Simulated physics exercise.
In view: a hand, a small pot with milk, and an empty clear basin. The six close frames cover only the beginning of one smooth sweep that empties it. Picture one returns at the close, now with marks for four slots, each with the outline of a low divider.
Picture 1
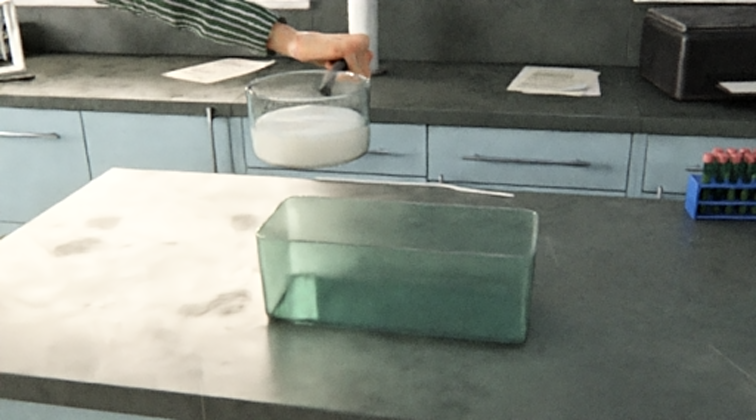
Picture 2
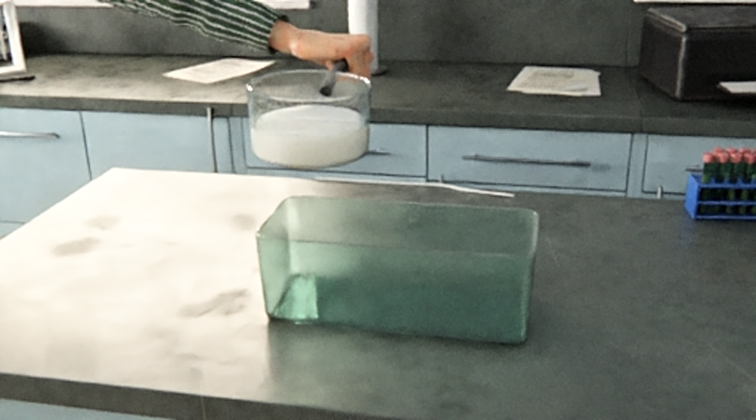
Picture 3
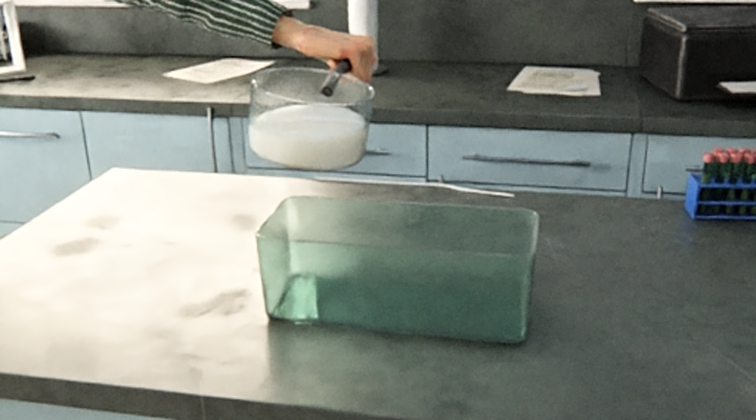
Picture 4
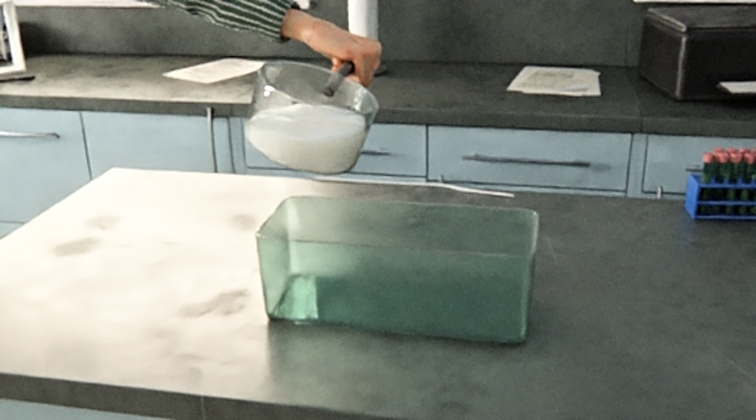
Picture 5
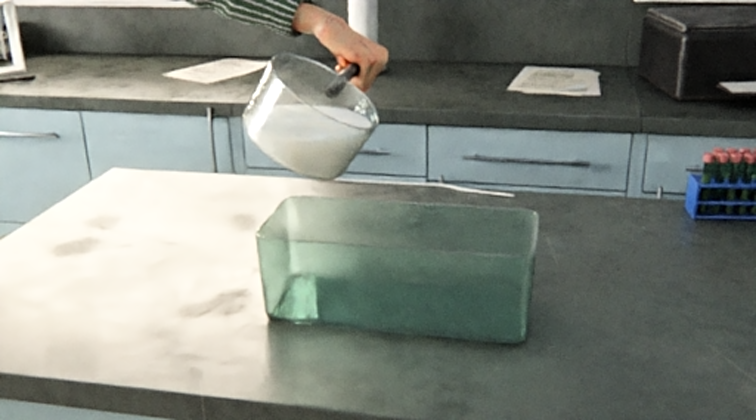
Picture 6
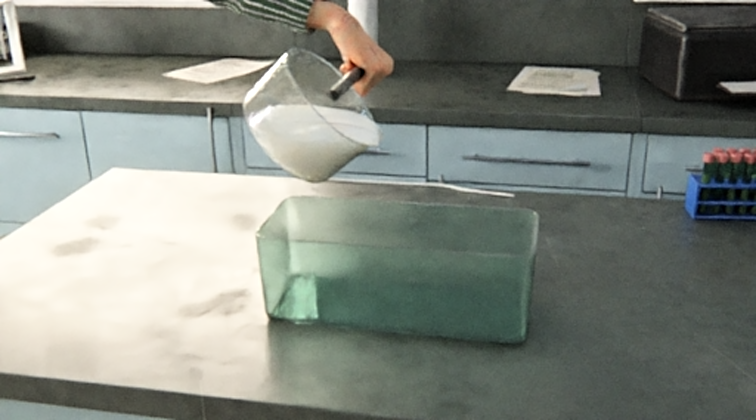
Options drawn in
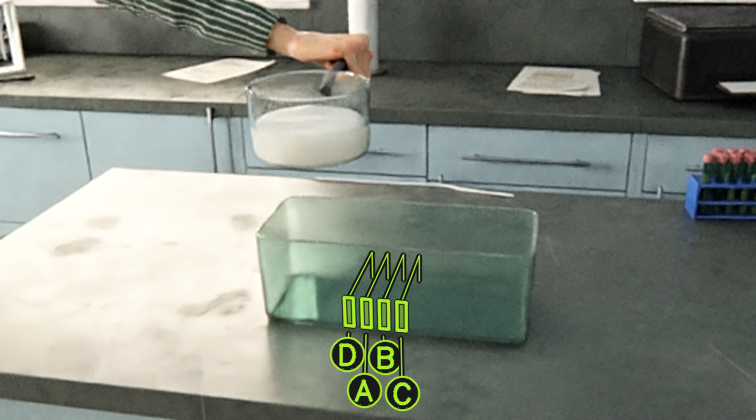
A hand steadily tips a clear pot rightward above a glass basin, bringing milk over its lip.
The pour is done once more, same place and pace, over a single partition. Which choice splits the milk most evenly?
Best: C.
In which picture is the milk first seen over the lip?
Picture 6.
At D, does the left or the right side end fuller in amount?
More ends on the right.
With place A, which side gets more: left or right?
The right one.
On the marked copy, A at (366, 334); B at (383, 335); C at (400, 337); D at (348, 332).
With A, about 8 % ends left of the wall and 91 % right of it.
With B, about 12 % ends left of the wall and 87 % right of it.
With C, about 51 % ends left of the wall and 48 % right of it.
With D, about 7 % ends left of the wall and 92 % right of it.
